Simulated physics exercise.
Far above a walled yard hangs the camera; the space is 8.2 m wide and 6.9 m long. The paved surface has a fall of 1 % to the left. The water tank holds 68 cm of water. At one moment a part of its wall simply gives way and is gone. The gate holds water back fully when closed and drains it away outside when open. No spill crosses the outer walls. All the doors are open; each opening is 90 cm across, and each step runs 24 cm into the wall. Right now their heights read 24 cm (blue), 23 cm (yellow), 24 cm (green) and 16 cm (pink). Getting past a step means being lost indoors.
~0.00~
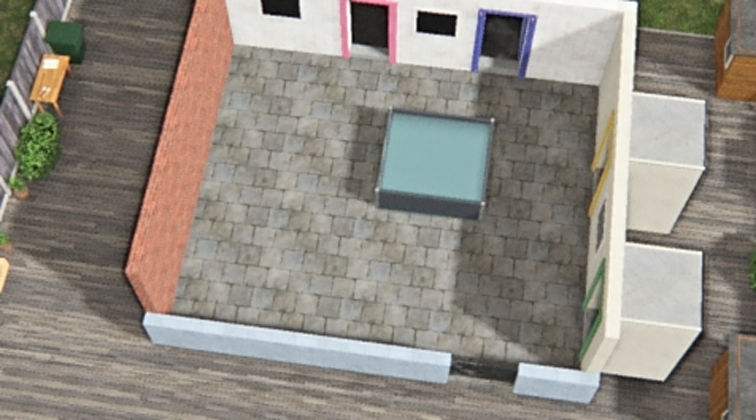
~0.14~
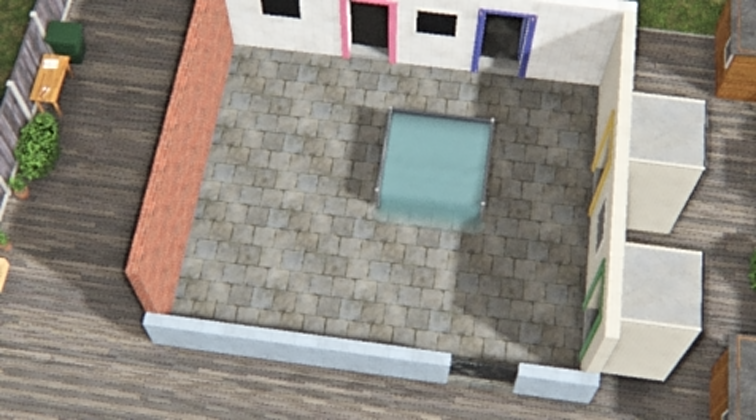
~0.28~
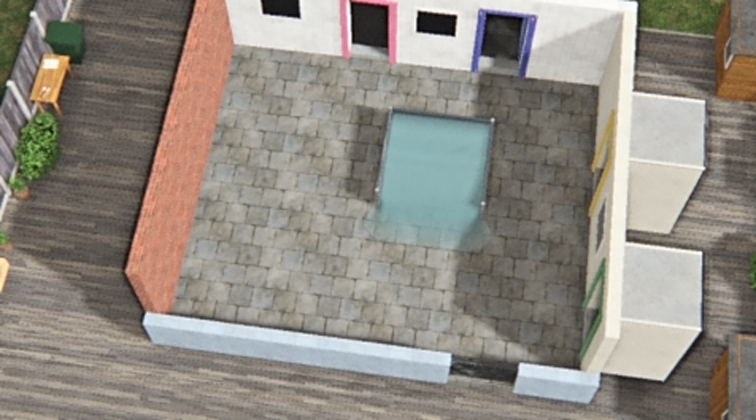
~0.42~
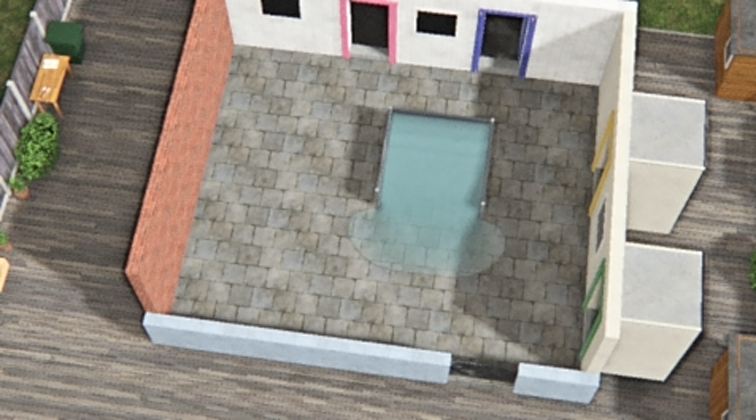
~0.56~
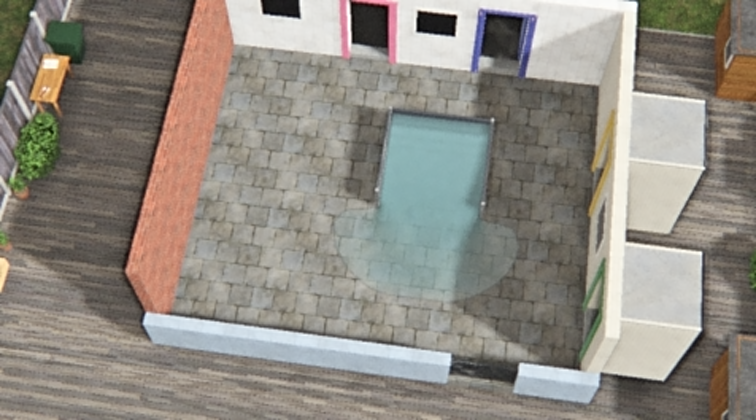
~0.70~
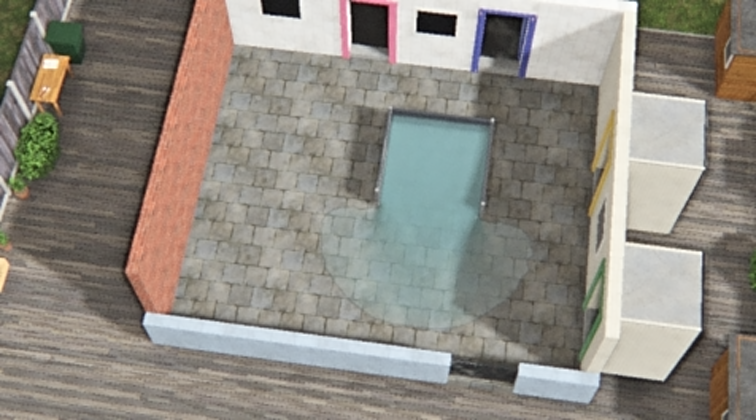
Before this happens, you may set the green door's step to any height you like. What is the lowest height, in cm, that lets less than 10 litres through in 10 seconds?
About 18 cm.
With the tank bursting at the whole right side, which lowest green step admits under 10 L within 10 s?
Near 8.5 cm.
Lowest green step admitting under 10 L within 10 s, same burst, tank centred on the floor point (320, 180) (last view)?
In that case about 13.5 cm.
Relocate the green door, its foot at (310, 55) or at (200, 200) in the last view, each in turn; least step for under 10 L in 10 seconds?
7.0 and 7.5 cm.
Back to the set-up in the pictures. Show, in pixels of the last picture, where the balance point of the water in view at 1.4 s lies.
Around (425, 235).
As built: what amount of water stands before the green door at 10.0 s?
Depth: Near 2.0 cm.
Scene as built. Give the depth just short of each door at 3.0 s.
In cm: Blue 0, yellow 0, green 21, pink 0.
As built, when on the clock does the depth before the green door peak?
Roughly at 3.0 s.
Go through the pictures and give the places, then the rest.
The first frame shows still water, 68 cm deep, in the water tank at (436, 157); the green door at (592, 315) is dry.
In the second frame, the gap is at (429, 207), the front 0.3 m out at (380, 219); the back of the water tank holds 68 cm.
In the third frame, the front is at (380, 237), 0.7 m from the gap at (429, 208); 1.6 m2 of floor is wet, 68 cm left at the back.
In the fourth frame, the gap is at (429, 209), the front 1.3 m out at (384, 265); the back of the water tank holds 66 cm.
In the fifth frame, the gap is at (429, 209), the front 1.8 m out at (383, 289); the back of the water tank holds 58 cm.
In the sixth frame, the gap is at (429, 209), the front 2.4 m out at (388, 318); the back of the water tank holds 58 cm; 1.7 m in a straight line remain to the green door at (592, 315).
After 1.4 s water covers 30 % of the floor, deepest (36 cm) near (391, 359); it has not reached the green door.
After 3.0 s water covers 35 % of the floor, deepest (38 cm) near (167, 329); 21 cm at the green door, 0 litres in over its 24 cm step.
After 10.0 s water covers 95 % of the floor, deepest (12 cm) near (233, 52); 2 cm at the green door, 1 litre in over its 24 cm step.
At the green door as built, the water arrived by 2.1 s and peaked near 21 cm at 3.0 s.
Run again over the same 10 s with other heights there, 19 litres in over 15.5 cm, 3 litres over 21 cm. The limit of 10 litres is kept from about 18 cm up.
